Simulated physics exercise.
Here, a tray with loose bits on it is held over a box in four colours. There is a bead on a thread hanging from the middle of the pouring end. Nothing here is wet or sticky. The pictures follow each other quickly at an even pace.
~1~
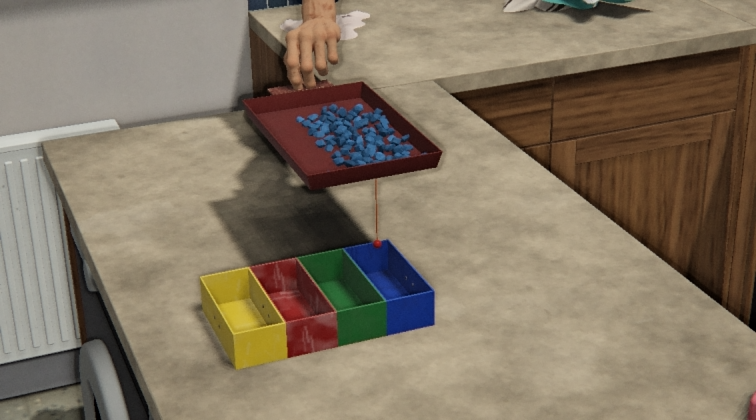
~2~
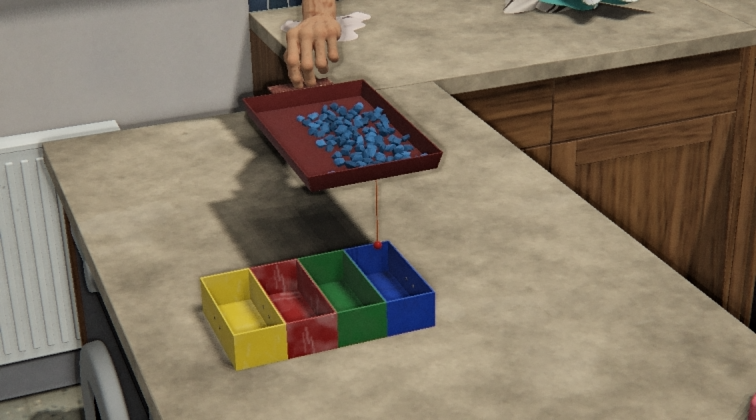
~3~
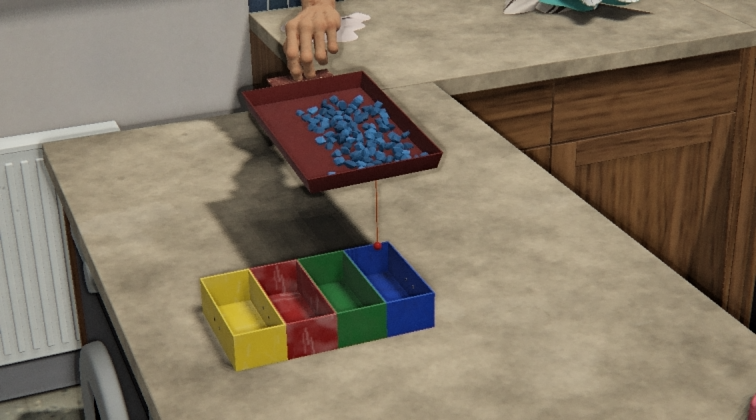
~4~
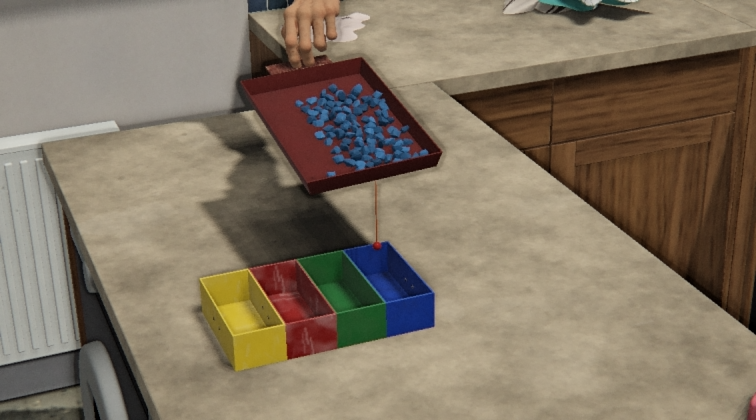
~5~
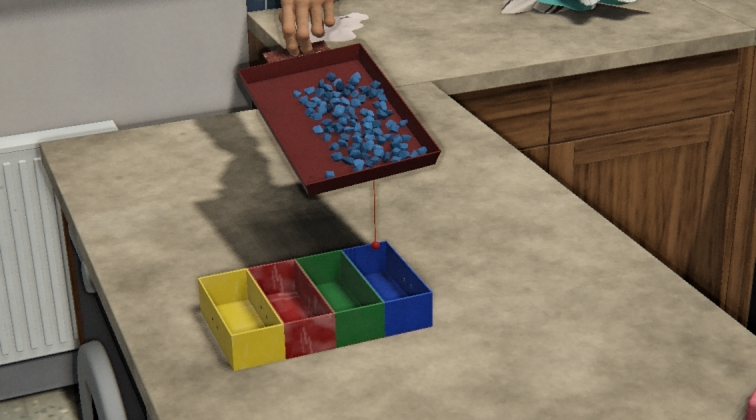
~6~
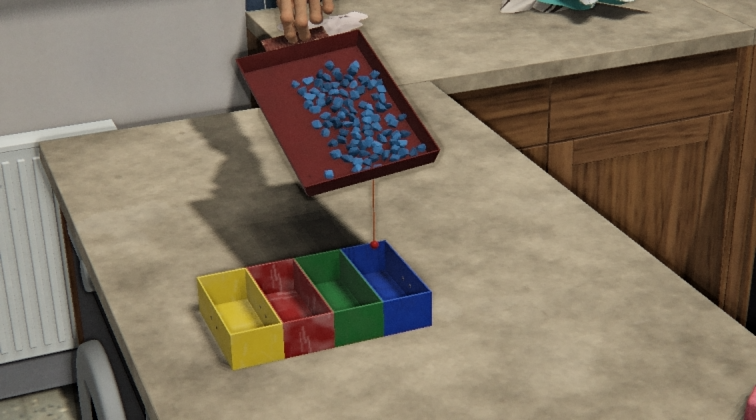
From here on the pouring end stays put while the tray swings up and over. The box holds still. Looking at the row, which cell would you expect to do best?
I would expect the green cell to do best.
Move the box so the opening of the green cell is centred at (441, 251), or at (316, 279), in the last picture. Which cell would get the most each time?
The yellow one first, the green one second.
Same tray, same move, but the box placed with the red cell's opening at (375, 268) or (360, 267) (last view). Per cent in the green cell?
Roughly 0% first, roughly 0% second.
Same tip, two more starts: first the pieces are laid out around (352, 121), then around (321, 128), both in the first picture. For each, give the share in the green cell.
First about 60, then 70 per cent.
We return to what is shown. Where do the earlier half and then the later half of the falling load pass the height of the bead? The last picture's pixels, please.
Roughly (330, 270) first, then roughly (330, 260).
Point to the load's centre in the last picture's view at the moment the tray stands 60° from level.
(344, 165).
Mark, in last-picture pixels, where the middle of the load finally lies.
(339, 309).
Just after the last frame, tray tipped steeply; almost all on the tray; just a few falling or outside the box.
A moment on, tray tipped right over; roughly half on the tray; roughly a quarter in the green cell; about a tenth in the red cell; just a few in the blue cell; roughly a quarter falling or outside the box.
Further on, tray tipped past a quarter turn; roughly two thirds in the green cell; roughly a quarter in the blue cell; about a tenth in the red cell.
When it is over, tray tipped past a quarter turn; roughly two thirds in the green cell; roughly a quarter in the blue cell; about a tenth in the red cell; not one in the yellow cell.
